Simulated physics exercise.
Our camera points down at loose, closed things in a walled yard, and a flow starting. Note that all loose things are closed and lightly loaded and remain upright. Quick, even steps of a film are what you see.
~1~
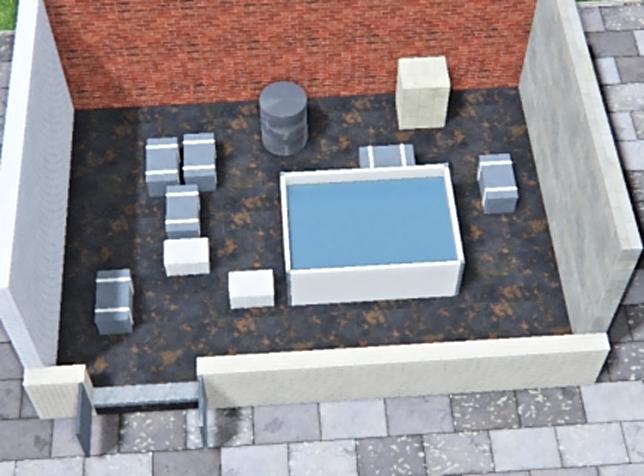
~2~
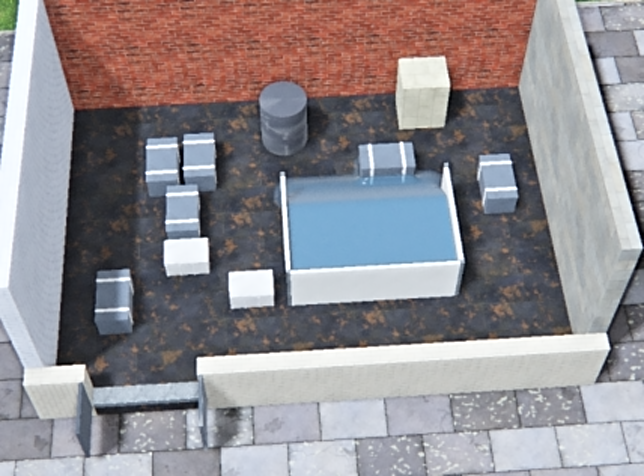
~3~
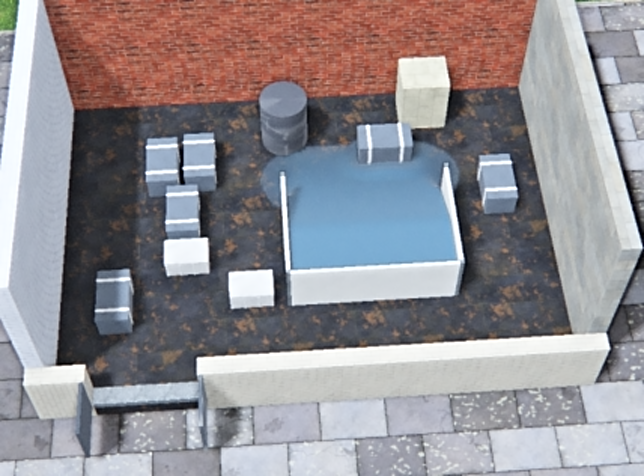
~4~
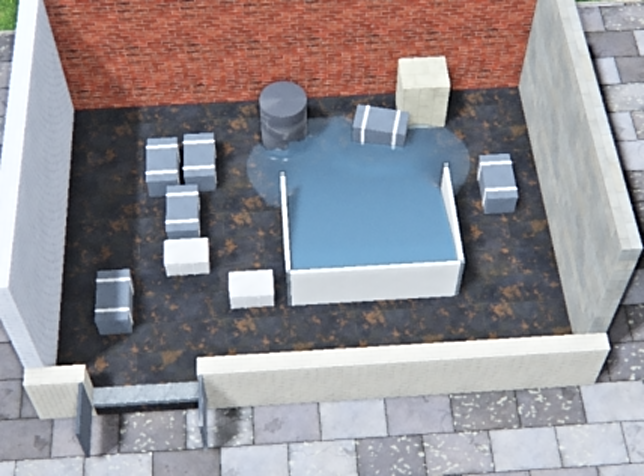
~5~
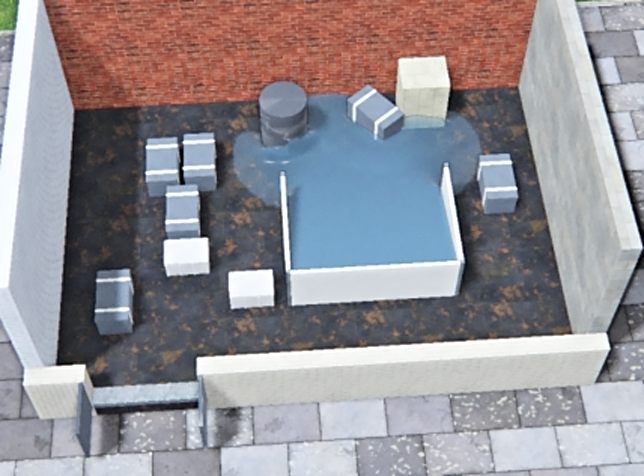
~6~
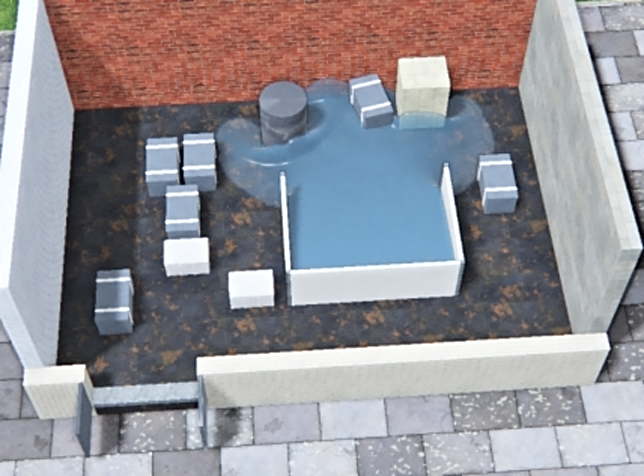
Blue water pours out of the back of a white-walled tank, spreads over the dark, mottled ground and pushes one grey, pale-banded trunk back toward the brick wall, turning it as it goes. The walled yard is seen from high above by a still camera. Other grey trunks and two white boxes at left, a dark drum and a cream block at back, and a trunk at right stay put.
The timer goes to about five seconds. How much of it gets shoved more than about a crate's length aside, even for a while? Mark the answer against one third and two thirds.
Two thirds or more of them.
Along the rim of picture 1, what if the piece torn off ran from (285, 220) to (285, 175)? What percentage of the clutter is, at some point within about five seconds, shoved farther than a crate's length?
I'd say near 60 %.
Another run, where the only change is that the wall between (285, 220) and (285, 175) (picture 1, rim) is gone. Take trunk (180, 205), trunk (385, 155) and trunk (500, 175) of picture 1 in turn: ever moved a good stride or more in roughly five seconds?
Working through them in order, the first gets shoved clear, the second not displaced that far and the last not displaced that far.
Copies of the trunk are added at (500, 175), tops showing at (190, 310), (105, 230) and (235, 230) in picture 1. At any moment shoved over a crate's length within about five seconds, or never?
Copy by copy, in order: Largely stays, relocated, largely stays.
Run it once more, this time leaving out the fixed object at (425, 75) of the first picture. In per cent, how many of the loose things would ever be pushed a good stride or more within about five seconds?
Close to 60 percent of them.
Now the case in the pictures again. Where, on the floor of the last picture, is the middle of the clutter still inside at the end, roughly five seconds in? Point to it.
Close to pixel (231, 303).
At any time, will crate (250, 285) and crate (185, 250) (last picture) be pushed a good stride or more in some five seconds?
Not beyond that, then not beyond that.
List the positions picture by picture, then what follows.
The first picture shows a trunk at (387, 157), on the bottom; a trunk at (498, 176), on the bottom; 0 of 8 have shifted.
The second picture shows a trunk at (387, 155) rests on the ground, close to its start; a trunk at (498, 176) rests on the ground; 0 of 8 have shifted.
The third picture shows a trunk at (385, 136), on the bottom, a stride from its start; a trunk at (498, 176) rests on the ground; 1 of 8 have shifted.
The fourth picture shows a trunk at (381, 119), on the bottom, a stride from its start; a trunk at (498, 176), on the bottom; 1 of 8 have shifted.
The fifth picture shows a trunk at (376, 107), on the bottom, a stride from its start; a trunk at (498, 176), on the bottom; 1 of 8 have shifted.
The sixth picture shows a trunk at (371, 95), on the bottom, a stride from its start; a trunk at (498, 176), on the bottom; 1 of 8 have shifted.
A moment on, 1 of 8 are well off their spots; 1 afloat.
Next, 3 of 8 are well off their spots; 2 afloat.
Later, 4 of 8 are well off their spots; 3 afloat.
In the end, 6 of 8 are well off their spots, and 6 have been at some point; 4 afloat.
